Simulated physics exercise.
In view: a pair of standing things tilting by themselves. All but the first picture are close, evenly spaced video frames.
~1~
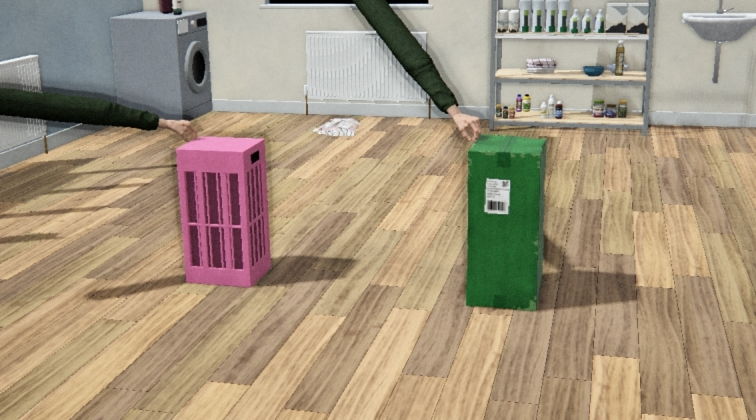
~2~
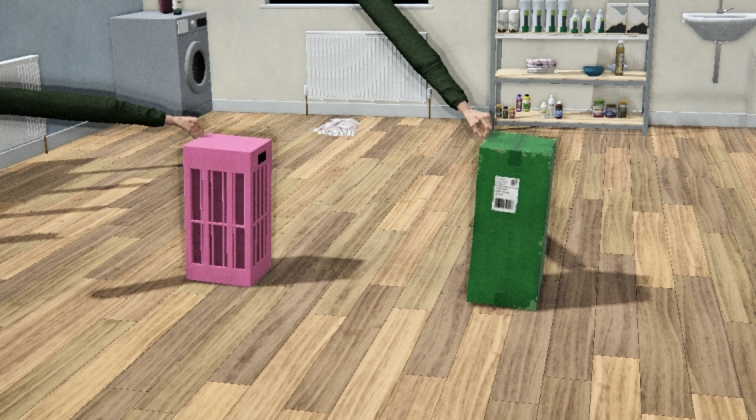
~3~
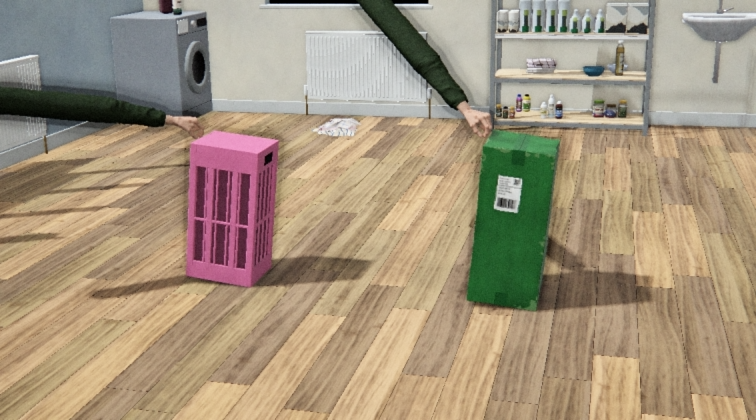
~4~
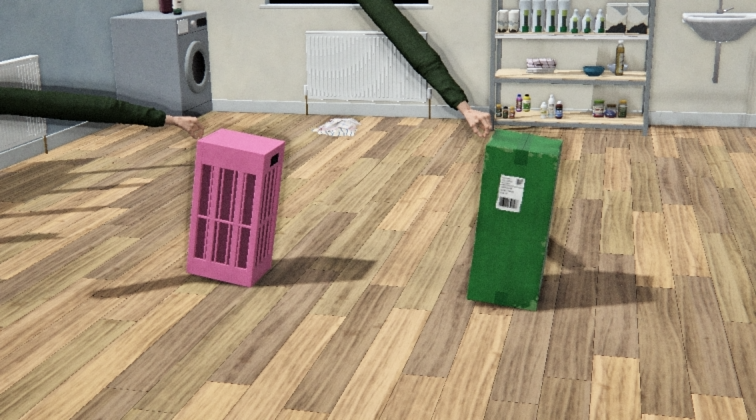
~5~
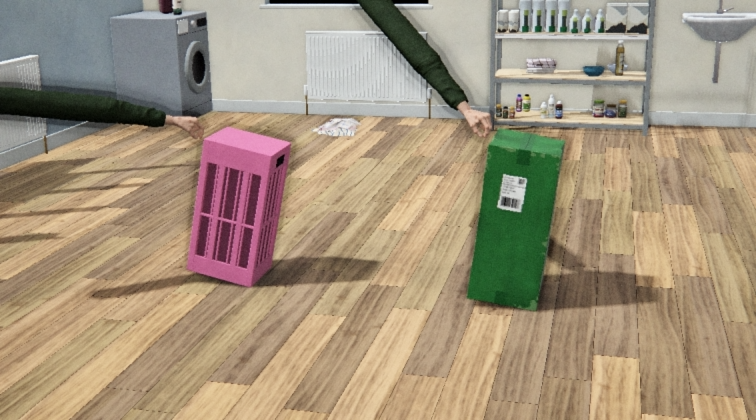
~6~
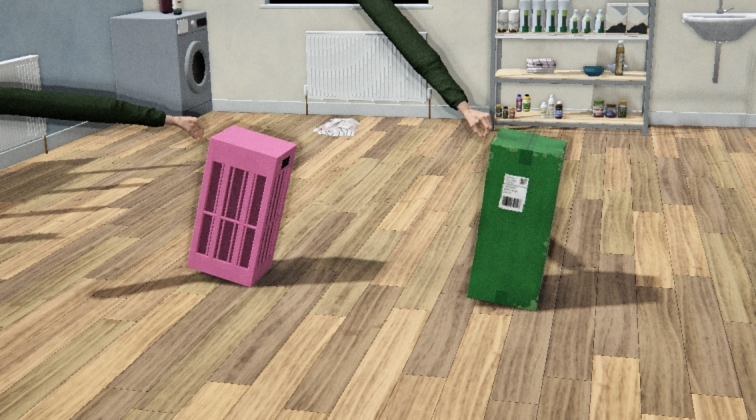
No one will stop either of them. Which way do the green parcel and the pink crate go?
The green parcel returns to its base; the pink crate goes down on its side.
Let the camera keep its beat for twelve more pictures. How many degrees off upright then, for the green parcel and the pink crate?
Then 6° and 40°.
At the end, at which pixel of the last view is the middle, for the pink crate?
At about (327, 250).
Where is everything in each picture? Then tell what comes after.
In the first frame, green parcel (507, 221) upright; pink crate (225, 211) upright.
In the second frame, green parcel (512, 219) 4° off upright; pink crate (229, 209) 3° off upright.
In the third frame, green parcel (514, 219) 5° off upright; pink crate (232, 208) 6° off upright.
In the fourth frame, green parcel (516, 218) 6° off upright; pink crate (236, 207) 9° off upright.
In the fifth frame, green parcel (517, 218) 7° off upright; pink crate (239, 206) 12° off upright.
In the sixth frame, green parcel (518, 218) 8° off upright; pink crate (242, 206) 14° off upright.
Then, 0.28 s past the last view, green parcel 3° off upright near (511, 220); pink crate 47° off upright near (283, 211).
Finally, the green parcel settles on its feet, near (507, 221); the pink crate topples, near (327, 250).
